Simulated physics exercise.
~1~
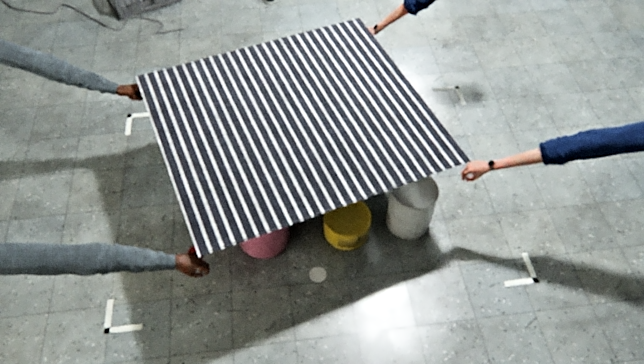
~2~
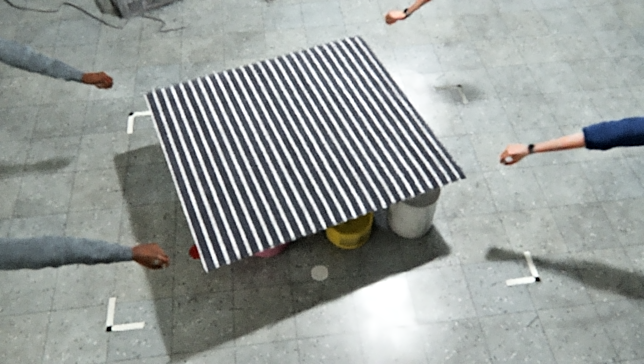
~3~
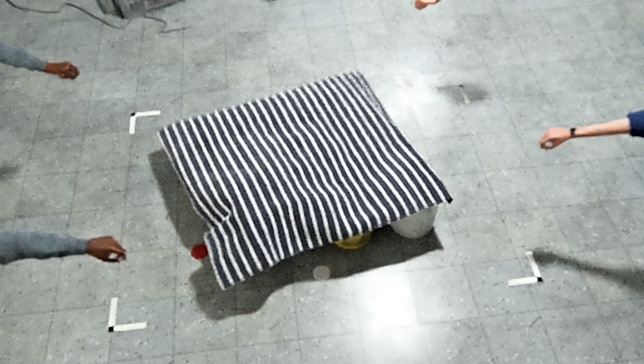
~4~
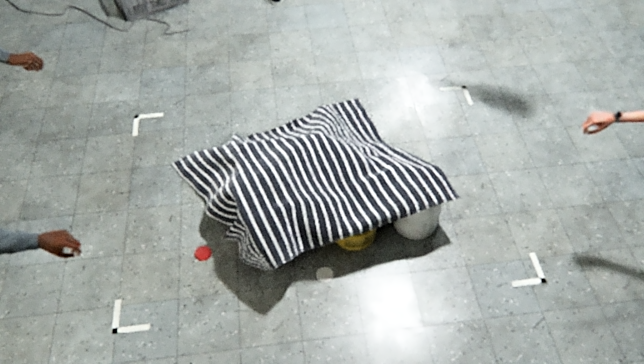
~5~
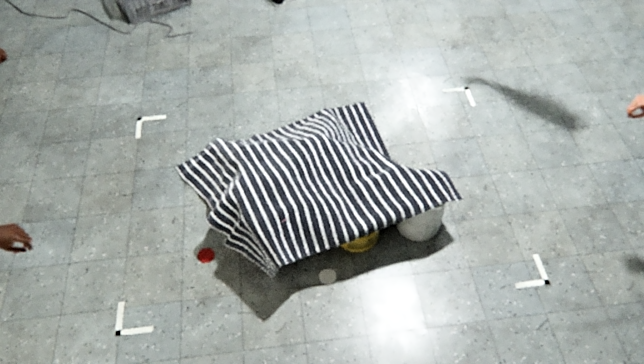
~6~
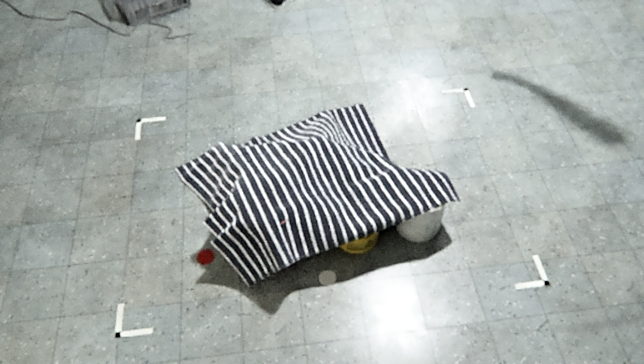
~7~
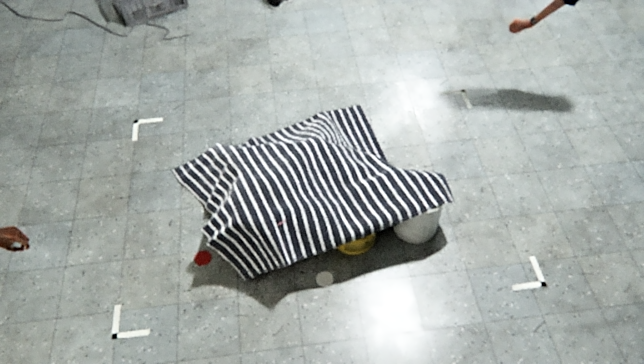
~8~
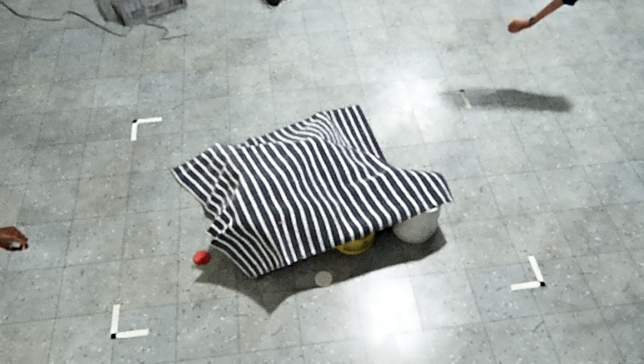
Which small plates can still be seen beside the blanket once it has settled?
The red plate still shows by the left side of the blanket, and the white plate stays uncovered in front of it.
